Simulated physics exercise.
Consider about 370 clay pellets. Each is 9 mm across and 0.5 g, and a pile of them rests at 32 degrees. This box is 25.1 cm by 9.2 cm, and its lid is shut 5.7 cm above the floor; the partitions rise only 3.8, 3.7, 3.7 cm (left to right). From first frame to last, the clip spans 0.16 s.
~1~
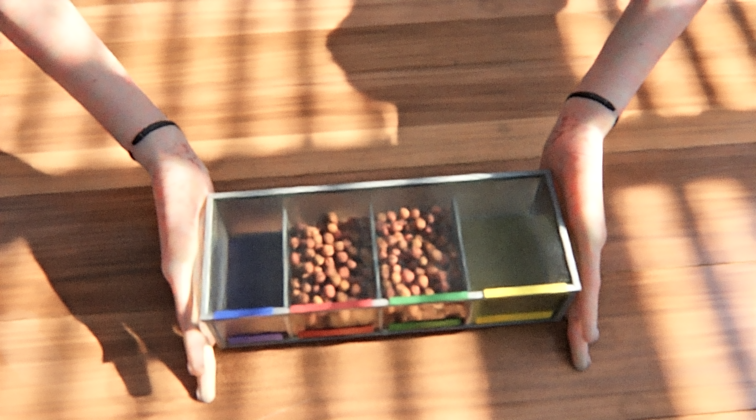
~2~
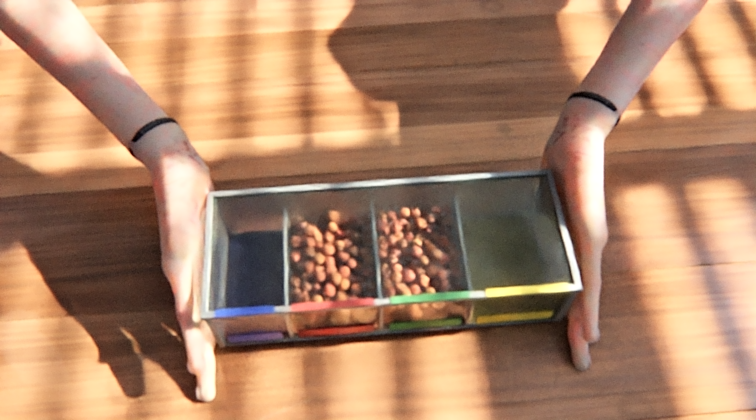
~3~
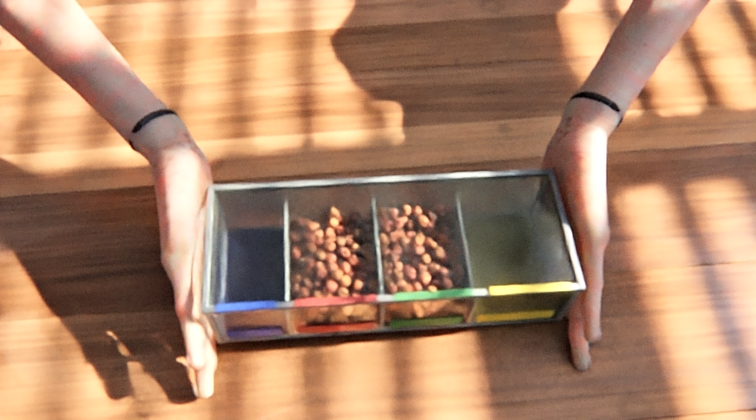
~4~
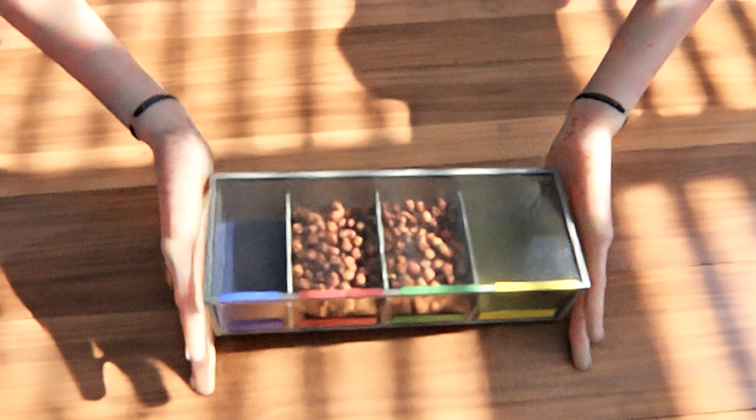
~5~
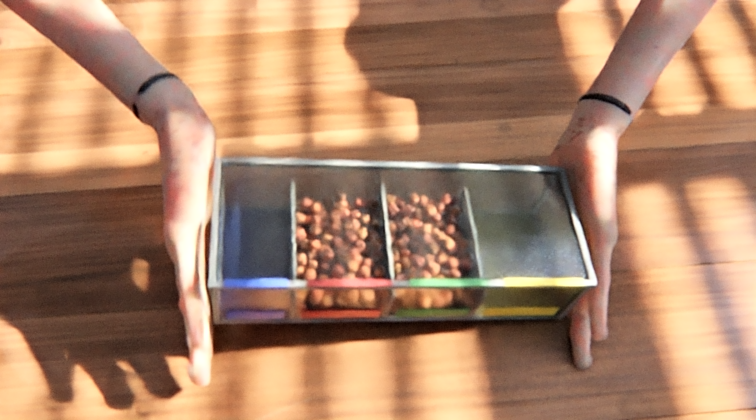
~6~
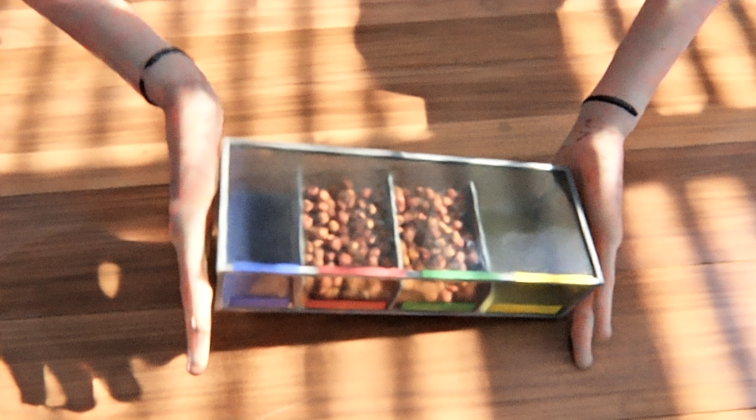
Two hands tilting a lidded clear box on a wooden floor, raising its left side while brown pellets stay in the middle compartments.
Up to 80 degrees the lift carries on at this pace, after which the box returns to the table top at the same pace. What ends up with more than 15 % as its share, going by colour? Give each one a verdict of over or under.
Red - over; blue - under; green - over; yellow - over.
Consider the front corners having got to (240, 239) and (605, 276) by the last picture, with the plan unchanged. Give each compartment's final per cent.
Per cent by compartment: Red 30, blue 0, green 40, yellow 30.
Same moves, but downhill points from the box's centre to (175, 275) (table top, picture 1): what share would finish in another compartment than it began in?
Near 30 percent, give or take.
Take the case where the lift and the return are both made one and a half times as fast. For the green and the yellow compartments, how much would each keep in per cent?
The green compartment would end with 35 per cent and the yellow compartment with 30 per cent.
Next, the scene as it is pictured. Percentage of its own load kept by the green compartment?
60 %.
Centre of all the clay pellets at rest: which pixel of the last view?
Look around (434, 257) in the last picture.
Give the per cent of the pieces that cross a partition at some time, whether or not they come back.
The share is close to 35 percent.
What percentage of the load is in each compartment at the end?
Per cent by colour - red 30, blue 0, green 35, yellow 30.
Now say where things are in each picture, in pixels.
Box tilt 0 degrees, front corners at (207, 315) and (573, 286); red 50 %, green 50 %, in the first frame.
Box tilt 1 degrees, front corners at (208, 313) and (574, 286), in the second frame.
Box tilt 2 degrees, front corners at (208, 308) and (577, 285), in the third frame.
Box tilt 6 degrees, front corners at (210, 298) and (582, 283), lowest corner right back, in the fourth frame.
Box tilt 10 degrees, front corners at (215, 283) and (589, 281), lowest corner right back, in the fifth frame.
Box tilt 14 degrees, front corners at (224, 266) and (596, 280), lowest corner right back; red 50 %, green 50 %, in the sixth frame.
Then, 0.55 s after the last picture, tilt 80 degrees; red 45 %, green 50 %, yellow 5 %.
Then, 0.91 s after the last picture, tilt 35 degrees; red 35 %, green 35 %, yellow 30 %.
Then, 1.37 s after the last picture, tilt 0 degrees; red 30 %, green 35 %, yellow 30 %.
In the end, red 30 %, blue 0 %, green 35 %, yellow 30 %.
